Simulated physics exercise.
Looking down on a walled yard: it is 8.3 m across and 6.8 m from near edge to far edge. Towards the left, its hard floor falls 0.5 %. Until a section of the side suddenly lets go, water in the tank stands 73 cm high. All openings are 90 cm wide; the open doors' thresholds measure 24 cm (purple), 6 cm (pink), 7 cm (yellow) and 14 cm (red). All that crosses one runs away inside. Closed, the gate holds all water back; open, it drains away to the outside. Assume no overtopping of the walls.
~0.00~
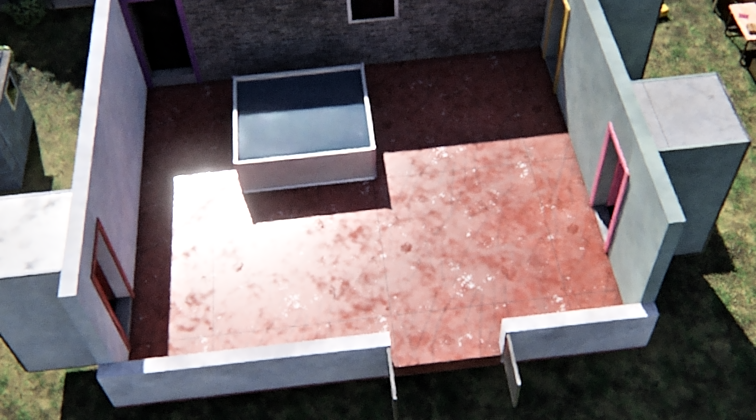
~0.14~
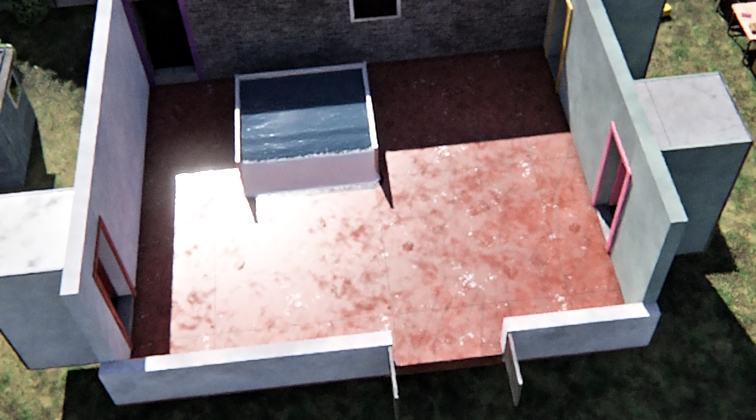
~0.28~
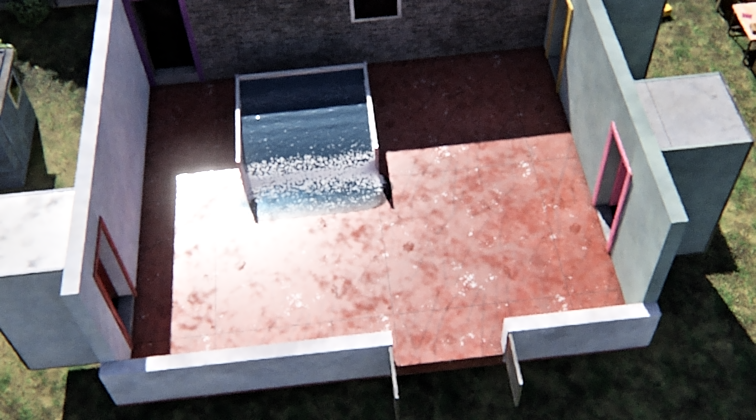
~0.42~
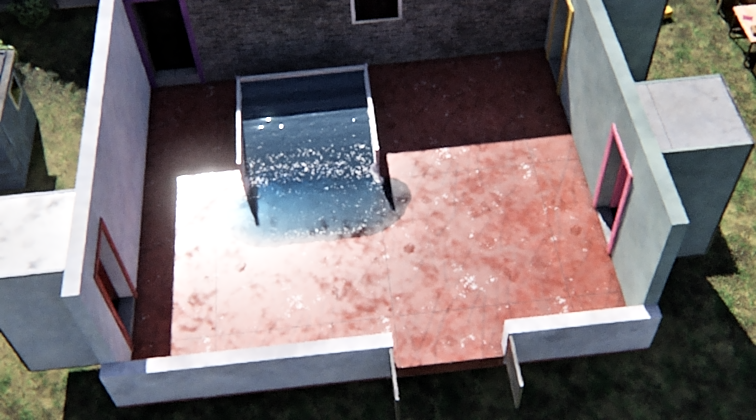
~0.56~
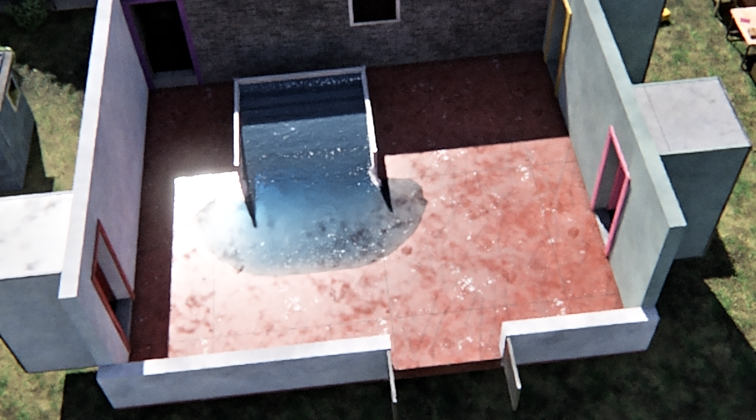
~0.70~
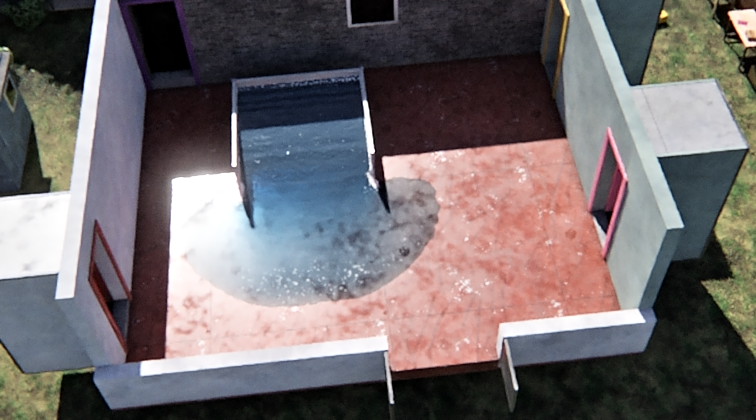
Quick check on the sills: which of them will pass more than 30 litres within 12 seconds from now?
Purple door: Not over; pink door: Not over; yellow door: Not over; red door: Over.
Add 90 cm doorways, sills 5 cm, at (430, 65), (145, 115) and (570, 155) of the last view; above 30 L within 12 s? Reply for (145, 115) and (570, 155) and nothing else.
First door beyond the limit, second door short of the limit.
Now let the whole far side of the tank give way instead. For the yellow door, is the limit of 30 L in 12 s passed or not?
At the yellow door the limit is exceeded.
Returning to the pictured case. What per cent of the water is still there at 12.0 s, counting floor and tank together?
76 %.
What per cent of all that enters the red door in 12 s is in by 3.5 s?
I'd say close to 40 percent.
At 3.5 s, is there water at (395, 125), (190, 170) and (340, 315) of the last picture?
Listed in turn: Spared so far / spared so far / swamped.
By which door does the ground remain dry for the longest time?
Door: Yellow.
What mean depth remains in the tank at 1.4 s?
It averages close to 37 cm.
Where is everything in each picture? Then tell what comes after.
The first picture shows the tank at (302, 115) is whole and still, 73 cm deep.
In the second picture, water pours out at (310, 174) and has run 1.3 m, to (241, 192); typically 7 cm deep outside, 73 cm at the tank's back.
In the third picture, water pours out at (310, 174) and has run 1.5 m, to (235, 203); typically 13 cm deep outside, 73 cm at the tank's back.
In the fourth picture, the front is at (226, 226), 1.8 m from the gap at (311, 177); 3.8 m2 of floor is under water; 72 cm left at the back of the tank.
In the fifth picture, the front is at (224, 258), 2.2 m from the gap at (309, 179); 6.3 m2 of floor is under water; 67 cm left at the back of the tank.
In the sixth picture, water pours out at (307, 180) and has run 2.6 m, to (249, 298); typically 8 cm deep outside, 62 cm at the tank's back.
After 1.4 s water covers 35 % of the floor and is deepest (39 cm) near (313, 366); purple door not reached, pink door not reached, yellow door not reached, red door not reached.
After 2.2 s water covers 45 % of the floor and is deepest (48 cm) near (124, 387); purple door not reached, pink door not reached, yellow door not reached, red door 14 cm at the sill, 0 L in.
After 3.5 s water covers 45 % of the floor and is deepest (36 cm) near (124, 387); purple door not reached, pink door not reached, yellow door not reached, red door 27 cm at the sill, 43 L in.
After 7.0 s water covers 80 % of the floor and is deepest (20 cm) near (163, 107); purple door 19 cm at the sill, 0 L in, pink door 7 cm at the sill, 2 L in, yellow door 1 cm at the sill, 0 L in, red door 12 cm at the sill, 103 L in.
After 12.0 s water covers 100 % of the floor and is deepest (13 cm) near (137, 220); purple door 10 cm at the sill, 0 L in, pink door 4 cm at the sill, 4 L in, yellow door 9 cm at the sill, 0 L in, red door 6 cm at the sill, 103 L in.
